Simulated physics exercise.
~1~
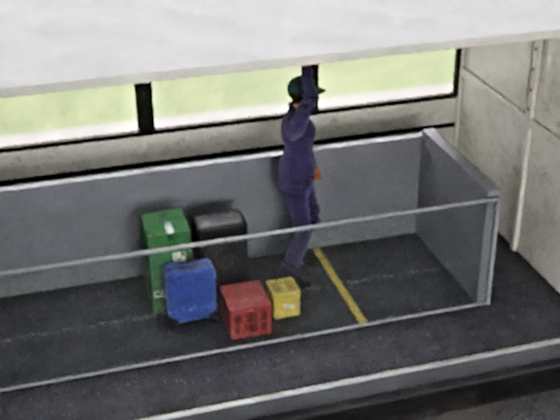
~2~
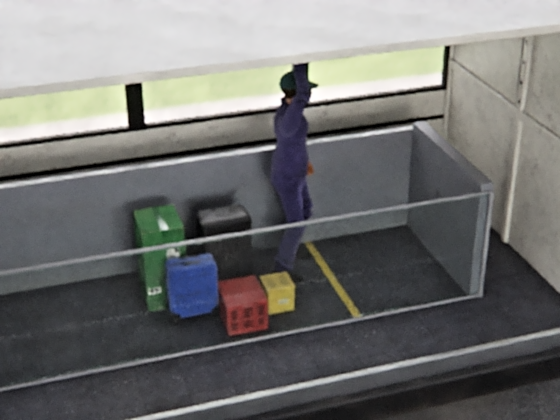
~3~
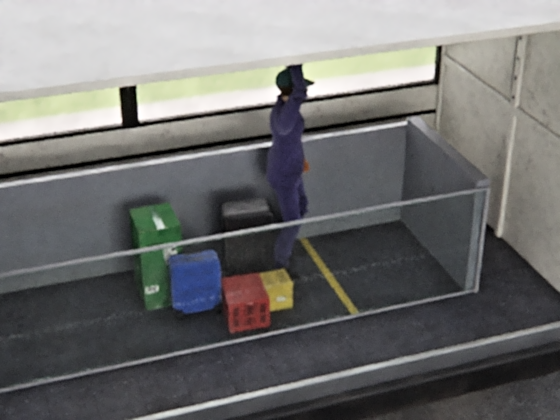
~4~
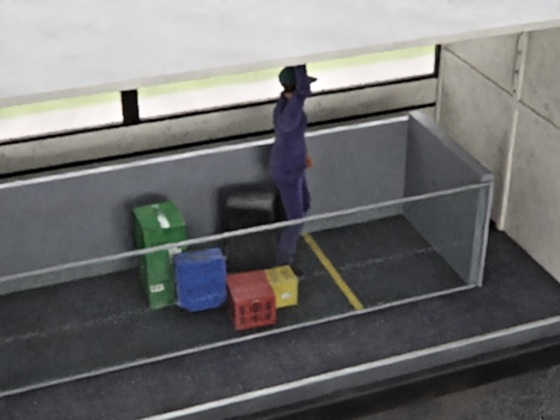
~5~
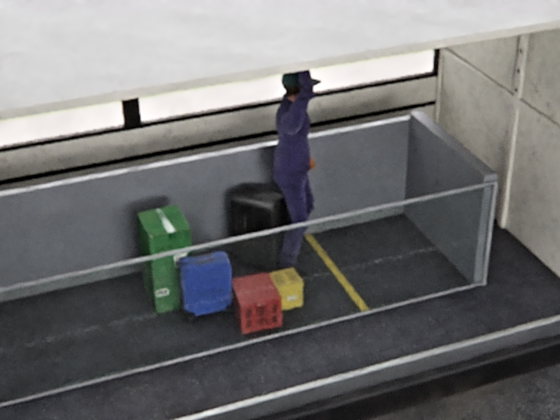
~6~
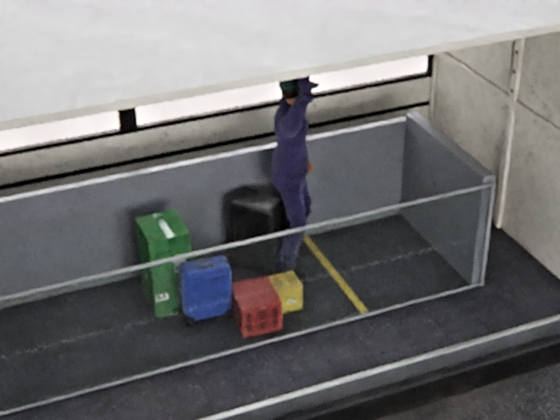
A worker in dark overalls and a cap stands with an arm raised in a grey luggage bay with a clear front panel, seen from above at an angle. Around the worker's feet sit a tall green bag on the left, a small blue case, a red crate and a yellow tub, with a big black case behind them and a yellow line to the right. The view drifts slightly as the black case slides right, toward the worker's legs. It then slows and settles, still upright. At the end, all the luggage rests left of the yellow line.
